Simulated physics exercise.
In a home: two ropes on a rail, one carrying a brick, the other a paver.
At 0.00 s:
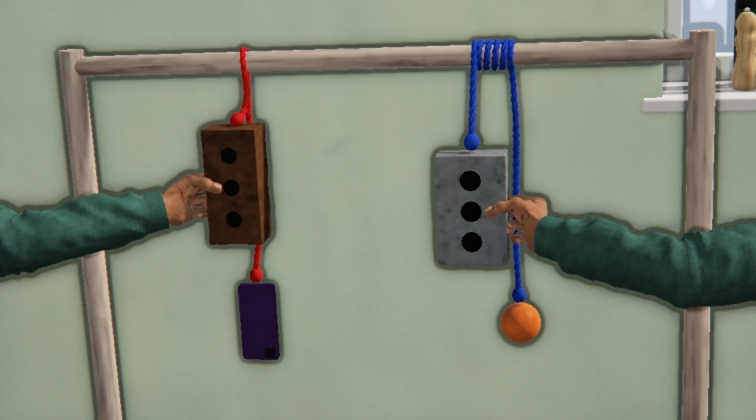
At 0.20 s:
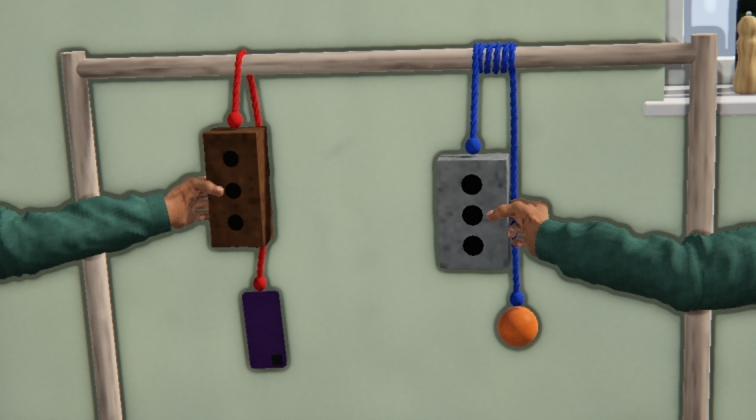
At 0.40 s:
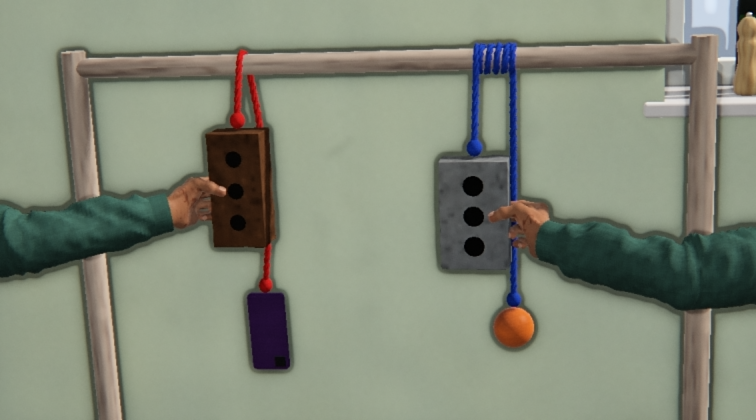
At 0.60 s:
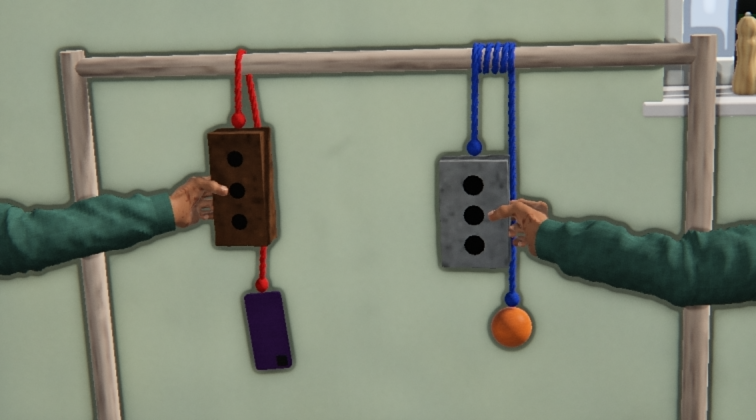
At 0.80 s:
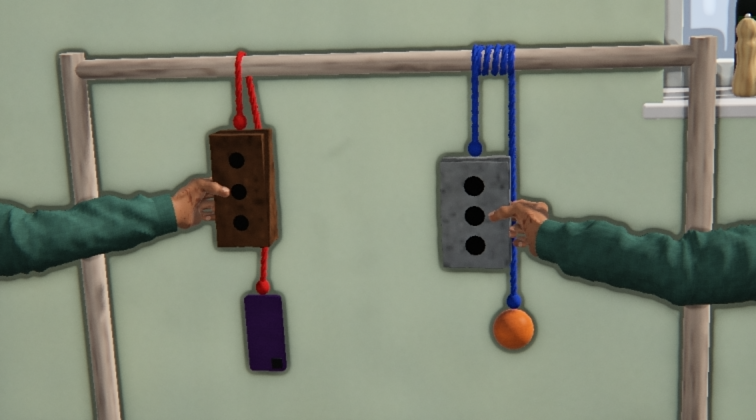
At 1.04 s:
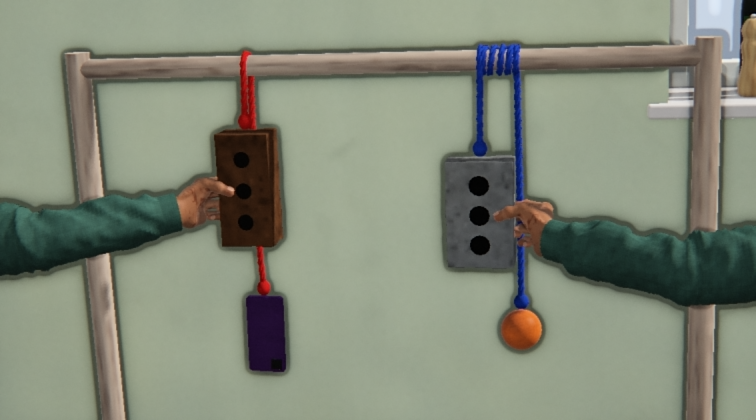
To begin with, two hands touch a brown brick on a red rope at left and a grey paver on a blue rope wound round the rail, with a purple phone and a round orange object hanging below. The blocks and phone dip slightly, then the orange object sways slightly left and back.
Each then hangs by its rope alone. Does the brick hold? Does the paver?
Brick: Down; paver: Up.
Around 1.38 s, brick dropping near (258, 310); paver in the air near (483, 207).
Around 1.70 s, brick on the floor; paver in the air near (485, 209).
Finally, brick on the floor; paver in the air near (484, 209). The brick drops and the paver keeps its height.
